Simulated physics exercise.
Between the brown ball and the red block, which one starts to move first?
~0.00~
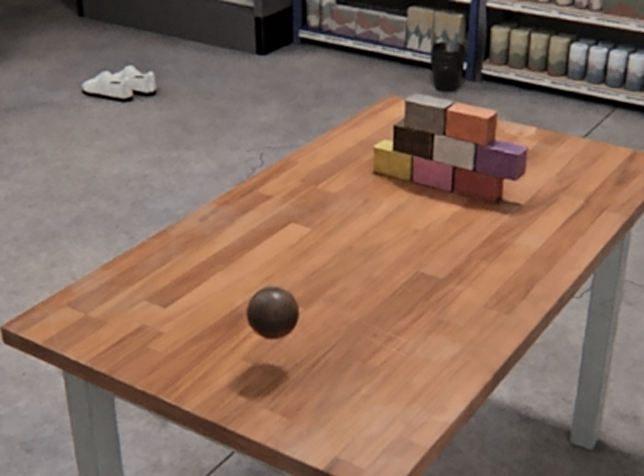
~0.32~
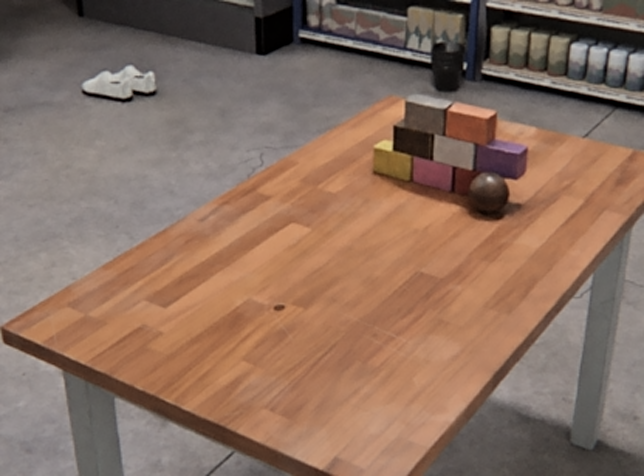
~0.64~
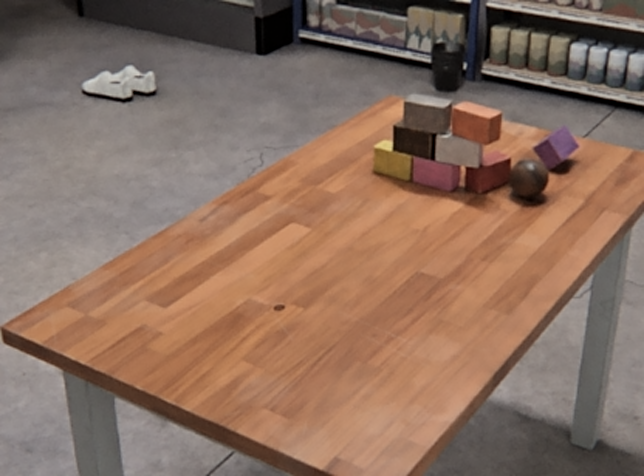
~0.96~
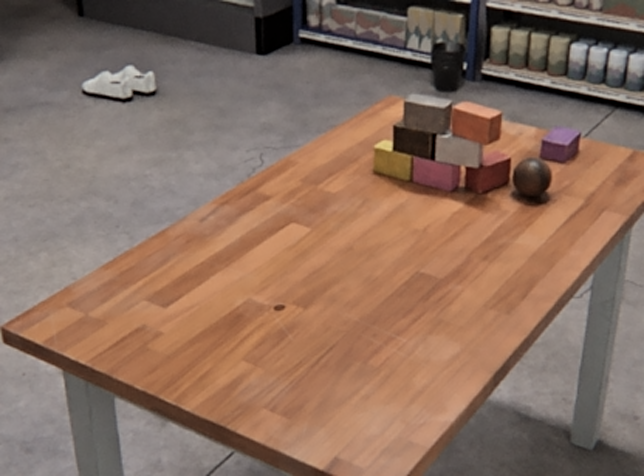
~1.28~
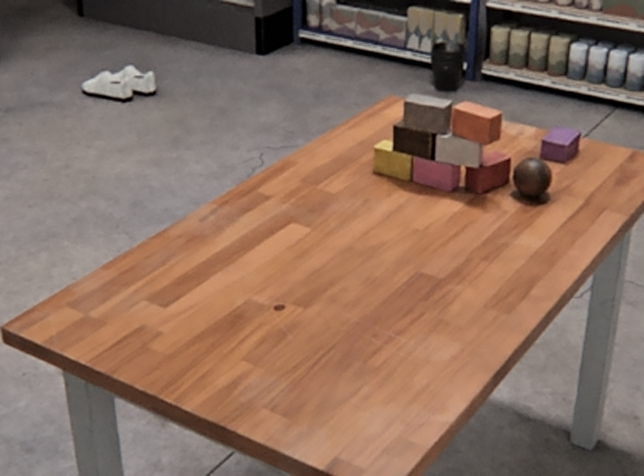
The brown ball moves first, flying across the table toward the stack. The red block shifts only afterwards.
